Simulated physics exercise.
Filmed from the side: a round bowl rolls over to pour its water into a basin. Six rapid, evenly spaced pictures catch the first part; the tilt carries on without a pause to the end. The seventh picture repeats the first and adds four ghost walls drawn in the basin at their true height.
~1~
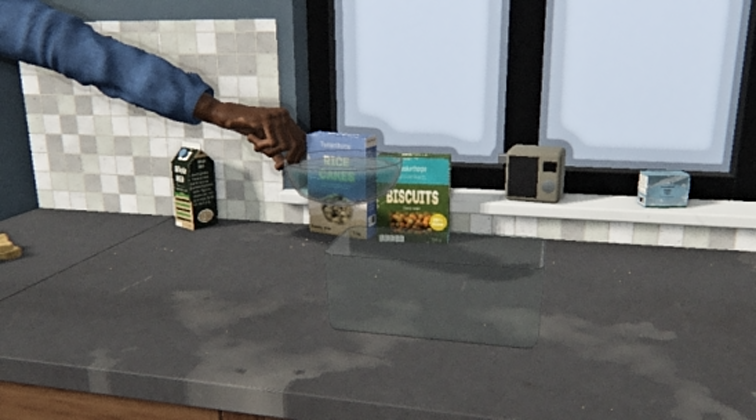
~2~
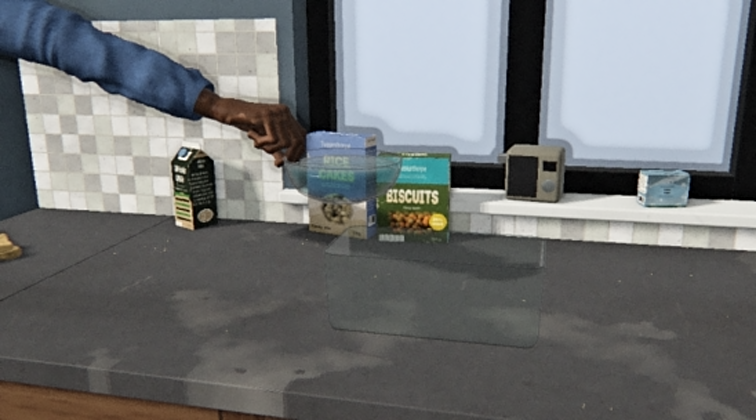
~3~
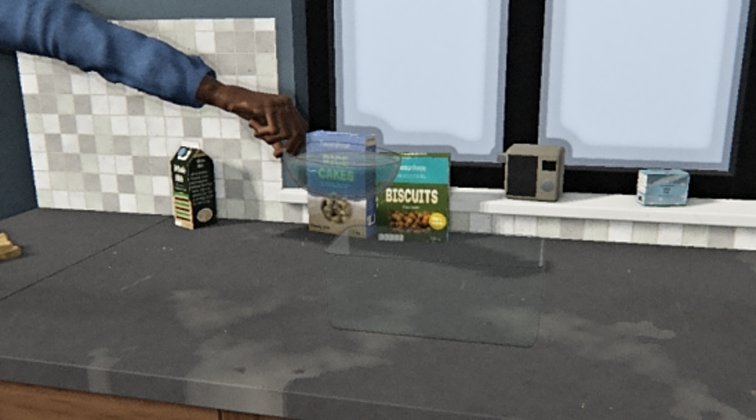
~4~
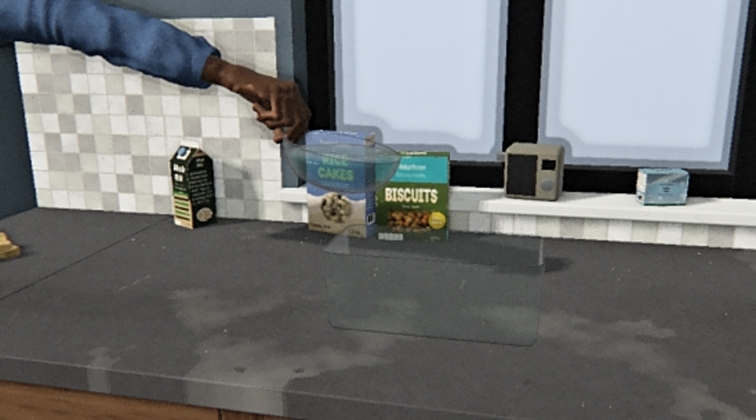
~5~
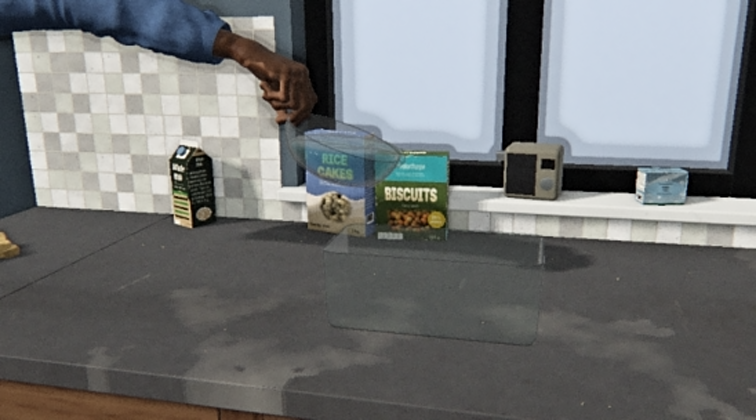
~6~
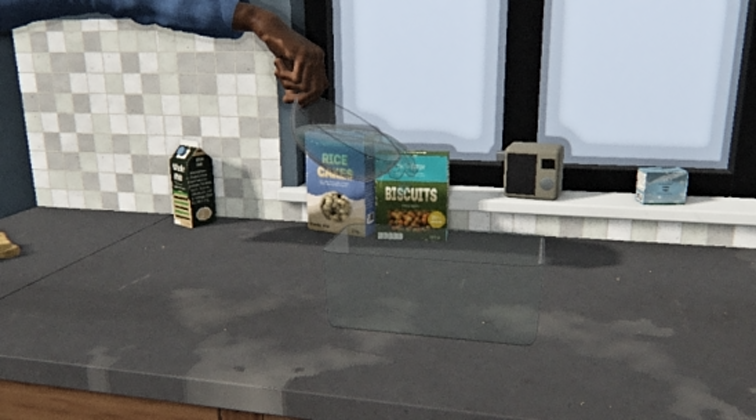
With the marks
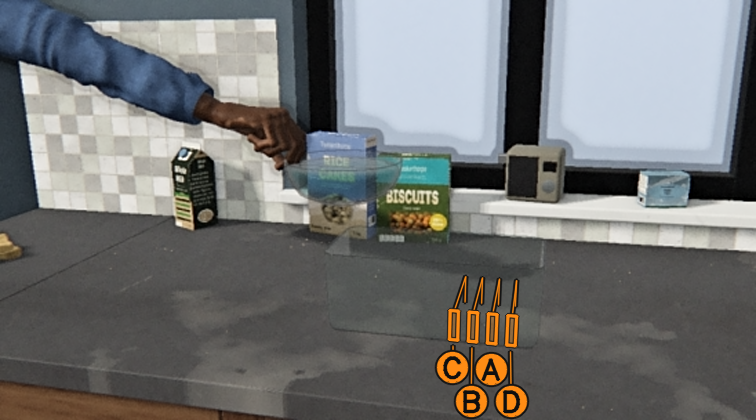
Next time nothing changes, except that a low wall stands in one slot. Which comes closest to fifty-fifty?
Slot B.
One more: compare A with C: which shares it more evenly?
Here it is slot C.
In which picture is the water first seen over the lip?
Picture 5.
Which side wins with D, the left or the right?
More ends on the left.
In orange, A at (491, 349); B at (471, 347); C at (452, 345); D at (510, 351).
With A, about 76 % ends left of the wall and 22 % right of it; 3 % is lost outside.
With B, about 51 % ends left of the wall and 45 % right of it; 4 % is lost outside.
With C, about 35 % ends left of the wall and 62 % right of it; 3 % is lost outside.
With D, about 88 % ends left of the wall and 6 % right of it; 6 % is lost outside.
